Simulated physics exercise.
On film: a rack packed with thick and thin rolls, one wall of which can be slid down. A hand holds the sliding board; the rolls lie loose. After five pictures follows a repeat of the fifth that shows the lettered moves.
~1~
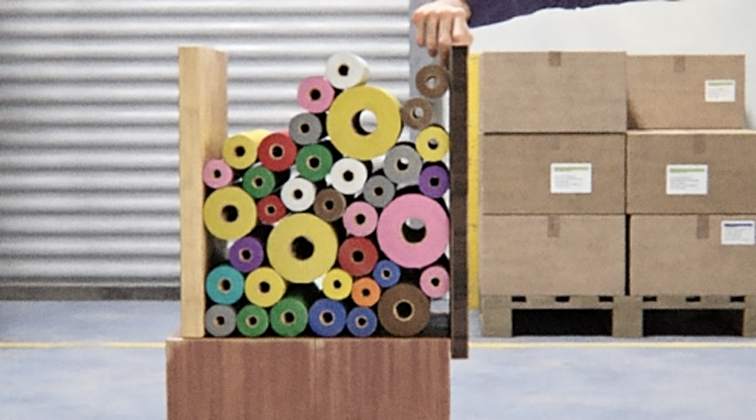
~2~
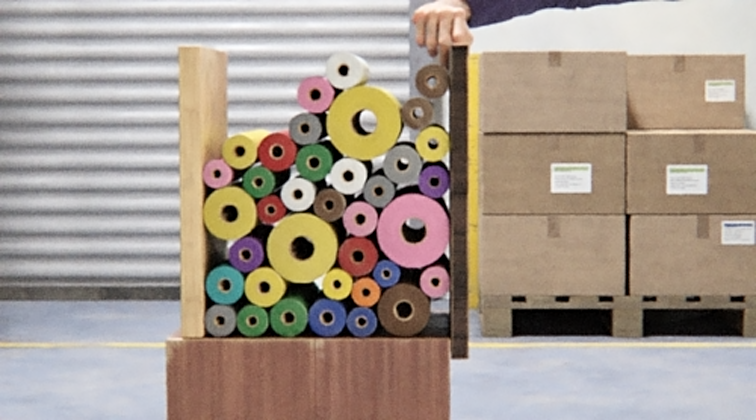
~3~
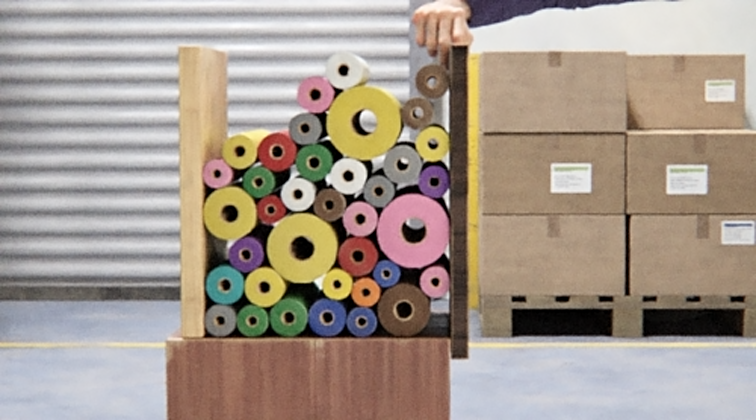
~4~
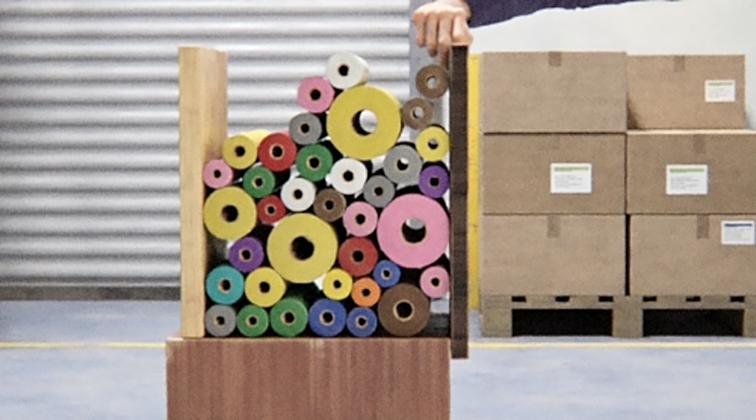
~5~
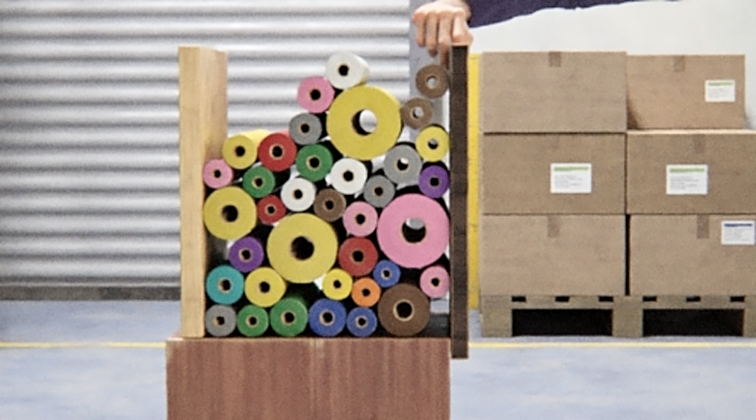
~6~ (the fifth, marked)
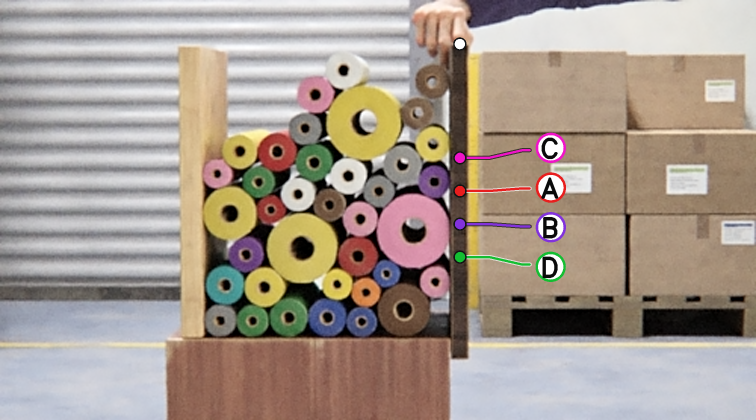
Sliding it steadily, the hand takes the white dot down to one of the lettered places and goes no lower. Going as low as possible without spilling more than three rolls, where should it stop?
Down to A.
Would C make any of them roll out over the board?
Yes, at C.
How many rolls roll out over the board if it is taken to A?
With A, three.
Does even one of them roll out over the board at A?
Yes.
On the marked copy, A at (460, 191); B at (460, 224); C at (460, 158); D at (460, 257); the white dot at (460, 44).
With A. Early on, top of the board (450, 111).
Further on, top of the board (450, 186).
At the end, top of the board (450, 190), three out over the board.
As for the rest, B more than three out over the board; C one out over the board; D more than three out over the board.
